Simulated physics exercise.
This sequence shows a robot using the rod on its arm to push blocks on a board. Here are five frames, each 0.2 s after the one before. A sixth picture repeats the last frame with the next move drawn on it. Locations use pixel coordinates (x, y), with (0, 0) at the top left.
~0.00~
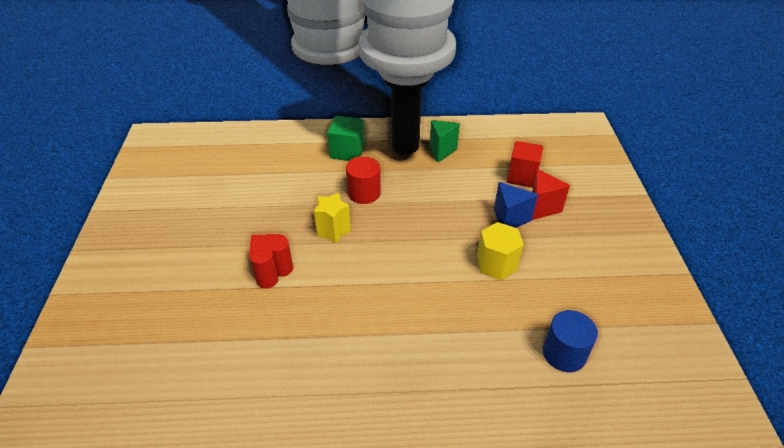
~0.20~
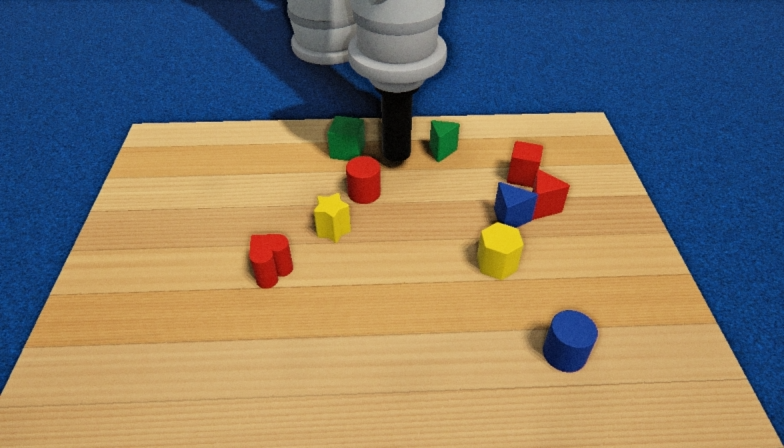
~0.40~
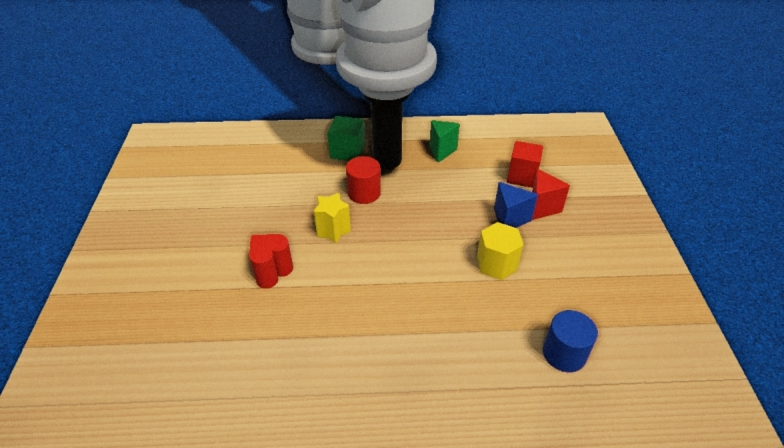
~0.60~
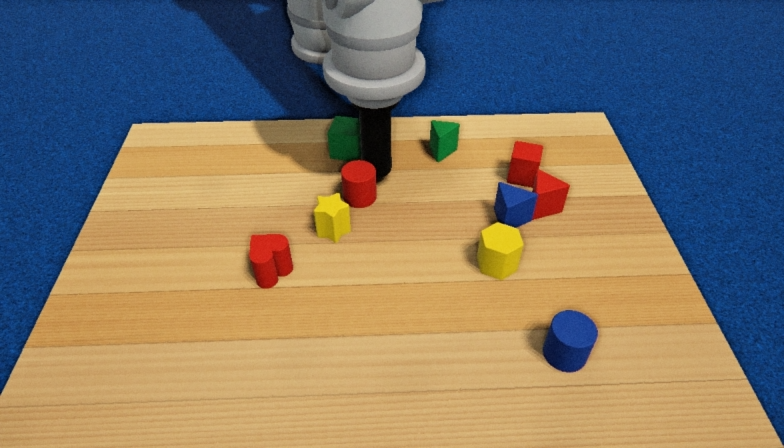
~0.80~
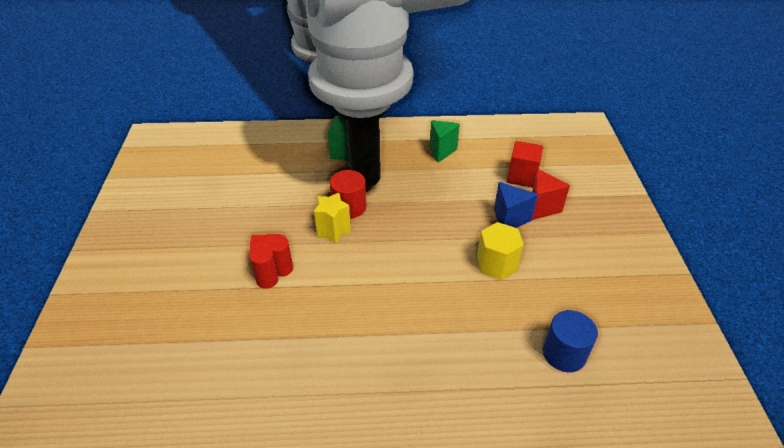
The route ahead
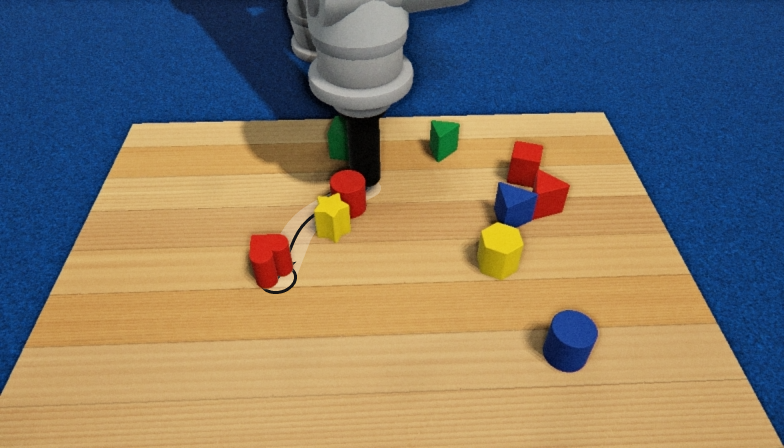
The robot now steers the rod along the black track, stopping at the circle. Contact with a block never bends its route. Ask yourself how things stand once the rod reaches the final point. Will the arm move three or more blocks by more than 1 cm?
Yes, that is what happens.
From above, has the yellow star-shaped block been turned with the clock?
Final answer: No.
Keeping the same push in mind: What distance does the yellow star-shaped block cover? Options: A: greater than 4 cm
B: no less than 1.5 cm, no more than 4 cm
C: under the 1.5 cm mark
Choice A: Greater than 4 cm.
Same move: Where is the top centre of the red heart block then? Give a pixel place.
Top centre: (243, 271).
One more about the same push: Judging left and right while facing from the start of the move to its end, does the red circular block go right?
The answer is no.
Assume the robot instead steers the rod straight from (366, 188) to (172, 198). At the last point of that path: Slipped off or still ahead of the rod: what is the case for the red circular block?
The red circular block is left behind or beside.
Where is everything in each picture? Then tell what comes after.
In the first frame, tip of the rod at (405, 146), middles of tops, red heart block at (266, 246), yellow star-shaped block at (330, 204), green square block at (346, 125), red circular block at (363, 166).
In the second frame, rod at (397, 153), nothing pushed.
In the third frame, rod at (387, 161), nothing pushed.
In the fourth frame, rod at (377, 169), red circular block at (358, 170).
In the fifth frame, rod at (366, 178), red heart block at (266, 246), yellow star-shaped block at (330, 204), green square block at (346, 125), red circular block at (347, 181).
The line goes from (366, 188) through (325, 208) and (295, 239) to (278, 279).
What follows on the original path. One third of the way, rod at (324, 198); yellow star-shaped block at (322, 228); red circular block at (321, 205).
Two thirds of the way, rod at (292, 229); yellow star-shaped block at (332, 249), turned 40° anticlockwise; red circular block at (307, 234).
At the end, rod at (276, 269); red heart block at (243, 271), turned 50° clockwise; yellow star-shaped block at (344, 256), turned 80° anticlockwise; green square block unmoved; red circular block at (308, 261).
